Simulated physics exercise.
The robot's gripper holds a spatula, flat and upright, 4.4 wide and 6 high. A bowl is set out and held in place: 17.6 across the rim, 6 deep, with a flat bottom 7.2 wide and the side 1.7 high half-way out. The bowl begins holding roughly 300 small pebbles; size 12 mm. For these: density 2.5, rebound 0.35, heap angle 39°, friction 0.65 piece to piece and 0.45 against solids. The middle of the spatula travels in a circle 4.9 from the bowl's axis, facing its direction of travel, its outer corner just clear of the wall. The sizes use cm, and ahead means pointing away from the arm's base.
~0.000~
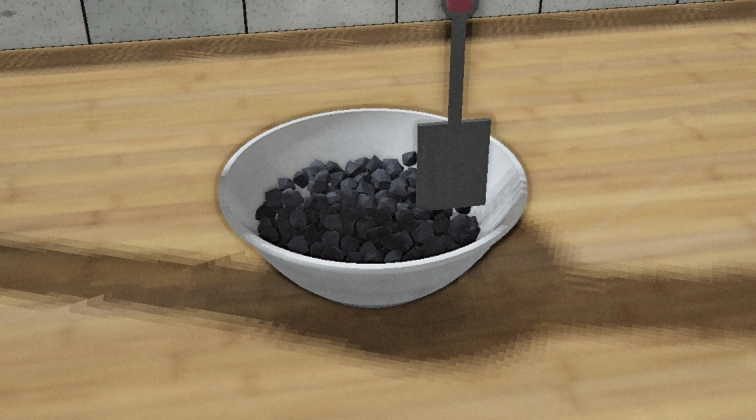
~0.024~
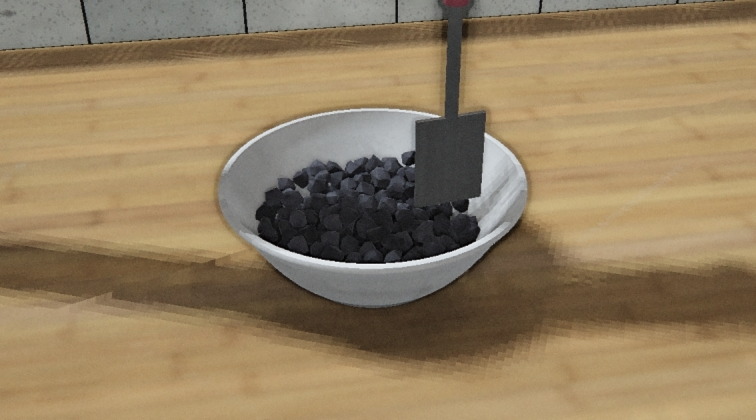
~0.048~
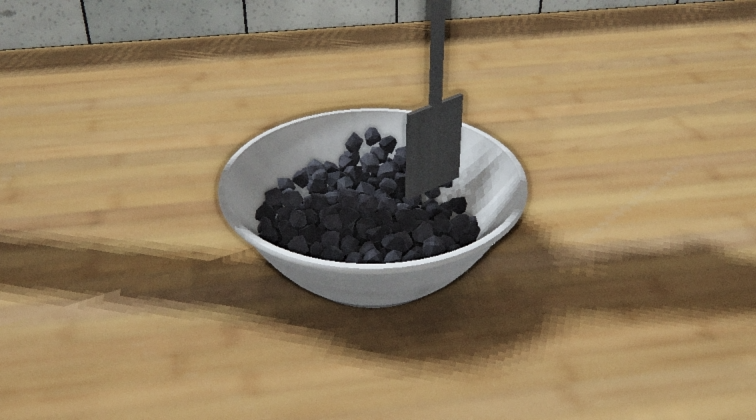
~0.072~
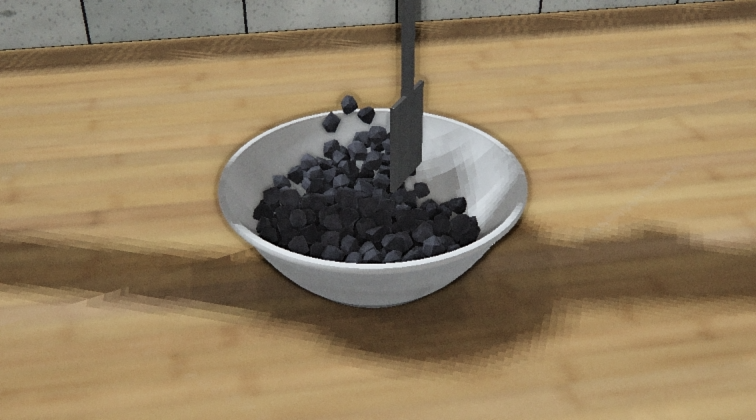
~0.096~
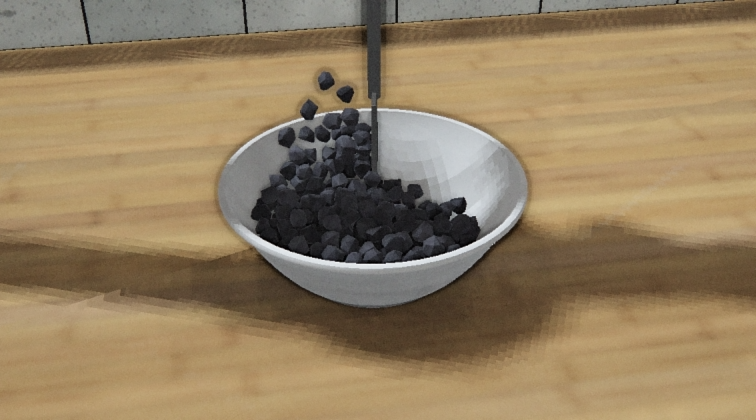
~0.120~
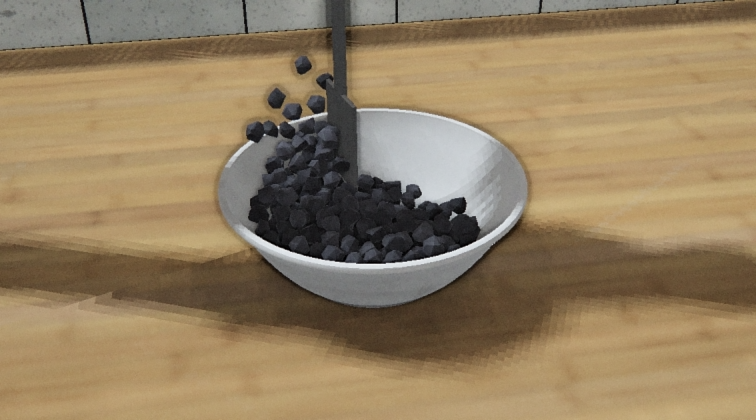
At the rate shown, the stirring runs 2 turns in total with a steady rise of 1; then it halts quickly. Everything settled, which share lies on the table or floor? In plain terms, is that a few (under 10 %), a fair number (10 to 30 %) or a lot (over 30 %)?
A lot, over 30 %.
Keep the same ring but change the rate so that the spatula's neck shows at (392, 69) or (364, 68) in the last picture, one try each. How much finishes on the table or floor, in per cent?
Roughly 30 and 30 percent, in that order.
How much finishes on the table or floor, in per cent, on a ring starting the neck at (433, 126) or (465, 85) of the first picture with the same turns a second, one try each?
Around 55 per cent on the first try, around 10 per cent on the second.
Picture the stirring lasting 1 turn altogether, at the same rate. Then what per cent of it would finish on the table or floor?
25 %.
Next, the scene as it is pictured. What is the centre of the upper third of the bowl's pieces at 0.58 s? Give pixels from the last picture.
I'd point to about (351, 228).
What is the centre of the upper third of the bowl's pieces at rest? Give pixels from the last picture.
It is centred near (363, 226).
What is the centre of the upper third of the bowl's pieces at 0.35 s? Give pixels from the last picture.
Look near (452, 196) for its middle.
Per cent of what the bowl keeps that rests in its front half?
Near 50 per cent of what stays in the bowl.
After 0.35 s, 342° round, highest piece 13 above the table; 224 in the bowl, 28 on the table or floor, 51 in flight or on the tool.
After 0.58 s, 220° round, highest piece 8 above the table; 188 in the bowl, 102 on the table or floor, 13 in flight or on the tool.
After 0.89 s, 0° round, highest piece 4 above the table; 184 in the bowl, 119 on the table or floor.
After 1.59 s, 0° round, highest piece 4 above the table; 184 in the bowl, 119 on the table or floor.
At rest, 184 in the bowl, 119 on the table or floor. That is 39 % on the table or floor.
